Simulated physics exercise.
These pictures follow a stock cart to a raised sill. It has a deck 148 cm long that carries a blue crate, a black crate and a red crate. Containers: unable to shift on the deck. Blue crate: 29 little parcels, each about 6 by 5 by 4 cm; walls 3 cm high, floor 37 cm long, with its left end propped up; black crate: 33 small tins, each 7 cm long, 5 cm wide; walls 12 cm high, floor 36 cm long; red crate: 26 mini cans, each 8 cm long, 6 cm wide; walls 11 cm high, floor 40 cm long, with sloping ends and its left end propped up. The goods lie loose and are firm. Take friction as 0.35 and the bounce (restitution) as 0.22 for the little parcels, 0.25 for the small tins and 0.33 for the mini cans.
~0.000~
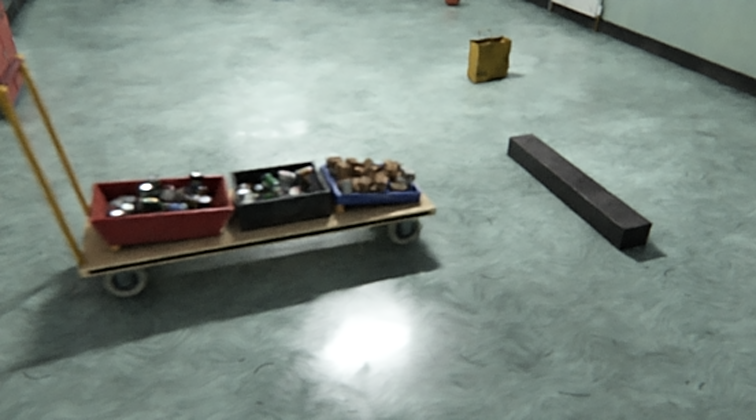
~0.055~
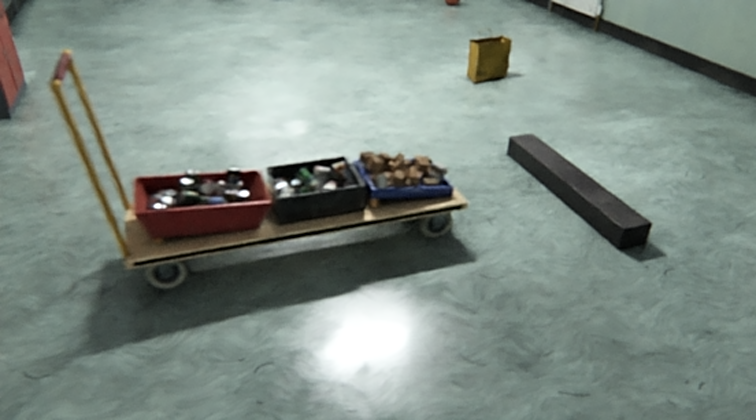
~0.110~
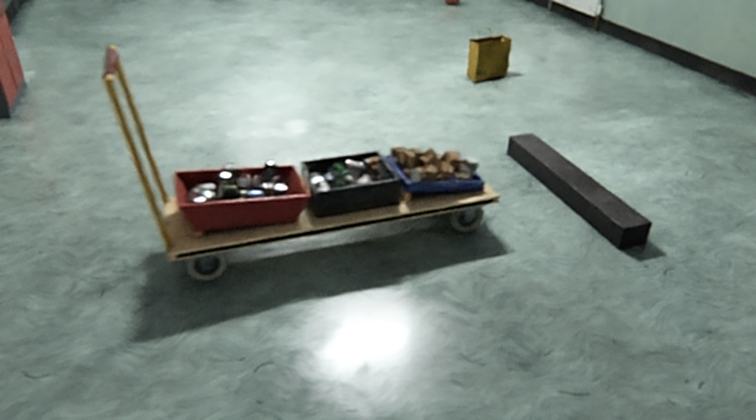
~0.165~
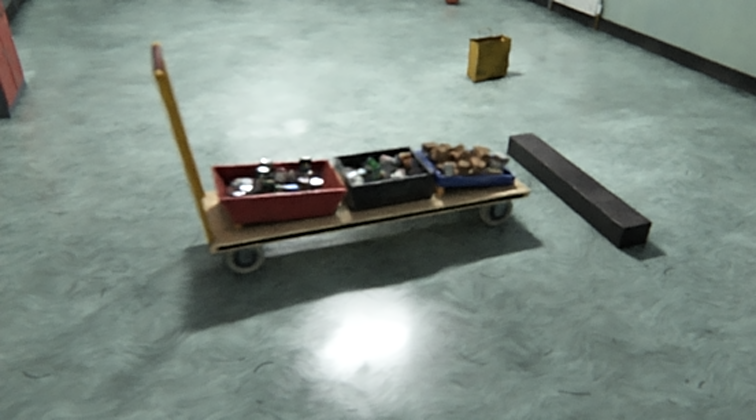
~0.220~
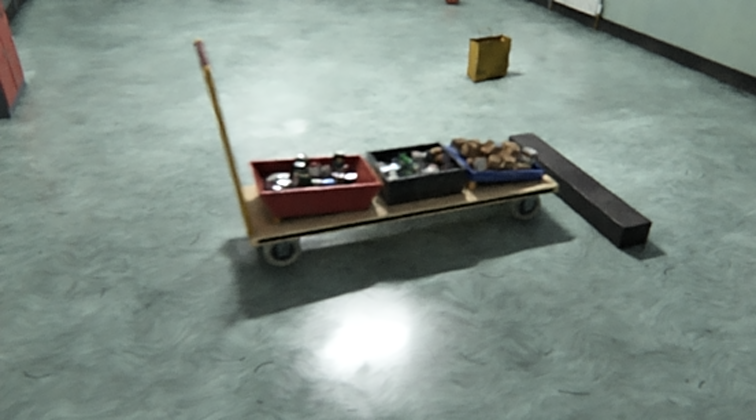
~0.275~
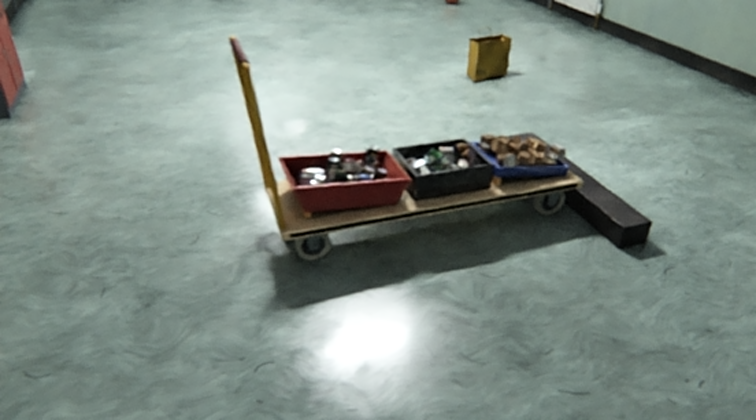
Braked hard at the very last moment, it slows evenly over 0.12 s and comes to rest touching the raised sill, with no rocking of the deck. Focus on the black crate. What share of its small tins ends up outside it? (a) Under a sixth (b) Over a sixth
a.
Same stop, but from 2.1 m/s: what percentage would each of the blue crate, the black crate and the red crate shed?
Then the blue crate sheds 30 per cent of its load, the black crate 0 per cent, and the red crate 10 per cent.
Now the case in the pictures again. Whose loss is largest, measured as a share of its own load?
Answer: The blue crate.
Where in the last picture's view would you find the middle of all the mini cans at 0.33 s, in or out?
Centre: Around (371, 175) px.
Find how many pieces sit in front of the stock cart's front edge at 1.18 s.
Count: Approx. 8.
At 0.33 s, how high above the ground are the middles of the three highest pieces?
I'd put it close to 36 cm.
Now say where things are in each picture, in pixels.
In the first picture (we follow the rim corner now nearest the camera), black crate at (241, 204); blue crate at (340, 195); 85 cm still to roll; nothing out yet.
Black crate at (281, 198); blue crate at (376, 189); 69 cm still to roll, in the second picture.
Black crate at (318, 192); blue crate at (410, 183); 53 cm still to roll, in the third picture.
Black crate at (355, 186); blue crate at (443, 177); 36 cm still to roll, in the fourth picture.
Black crate at (390, 180); blue crate at (475, 172); 20 cm still to roll, in the fifth picture.
Black crate at (418, 175); blue crate at (501, 168); stopping; nothing out yet, in the sixth picture.
After 0.33 s, 2 of 29 out of the blue crate, 0 of 33 out of the black crate and 0 of 26 out of the red crate.
After 0.45 s, 9 of 29 out of the blue crate, 0 of 33 out of the black crate and 1 of 26 out of the red crate.
After 0.68 s, 10 of 29 out of the blue crate, 1 of 33 out of the black crate and 4 of 26 out of the red crate.
Outcome (at 1.18 s), 10 of 29 out of the blue crate, 1 of 33 out of the black crate and 5 of 26 out of the red crate. Asked share, 1 of 33, 3 per cent.
